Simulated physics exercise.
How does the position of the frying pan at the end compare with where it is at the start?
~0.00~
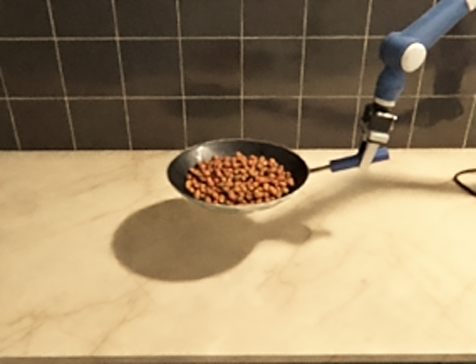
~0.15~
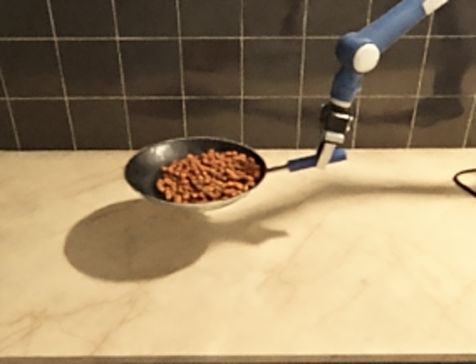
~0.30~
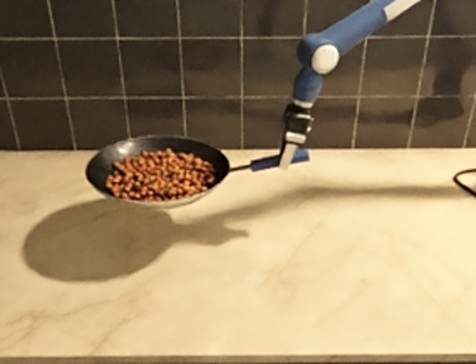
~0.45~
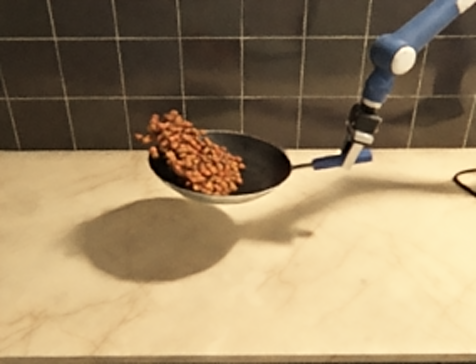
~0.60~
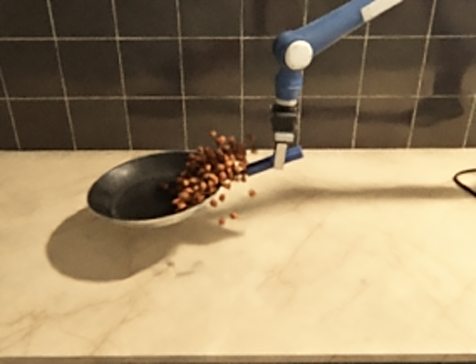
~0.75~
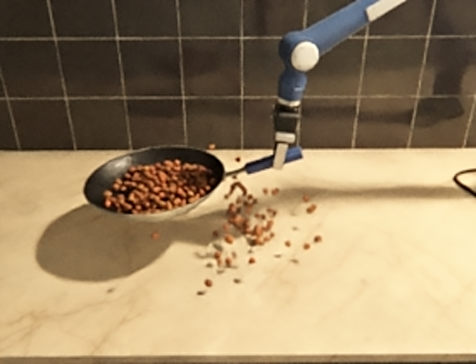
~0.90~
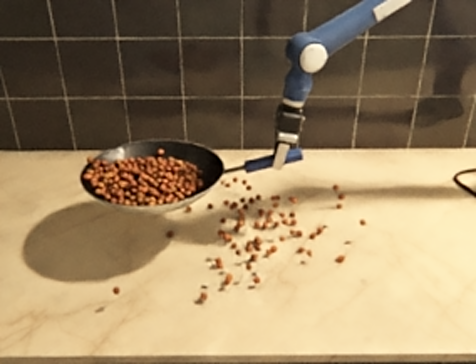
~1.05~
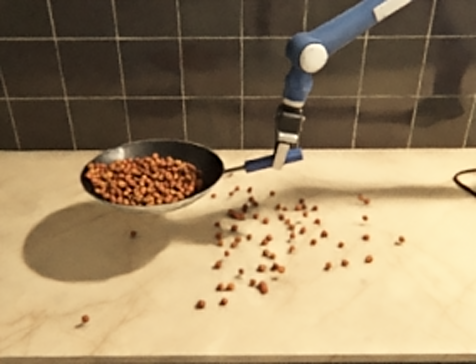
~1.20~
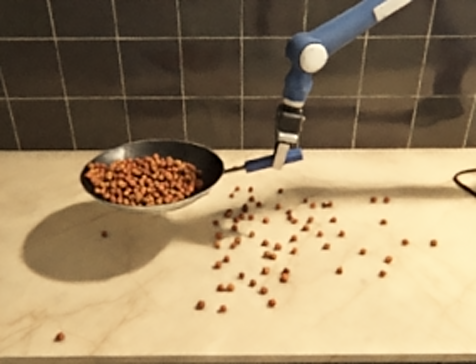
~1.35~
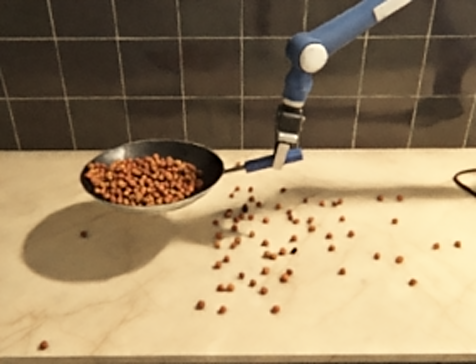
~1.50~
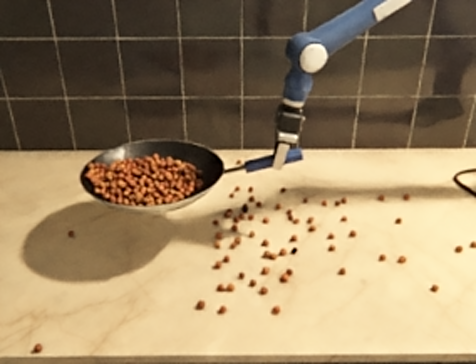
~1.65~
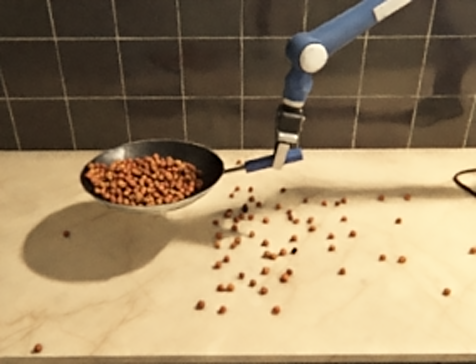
The frying pan ends up further to the left than where it starts, at about the same height above the counter.
We see a robot arm holding a frying pan of hazelnuts above a pale counter. It moves the pan left, jerks it right and left again, and some nuts spill over the handle side and scatter, while most stay in the pan, now held still.
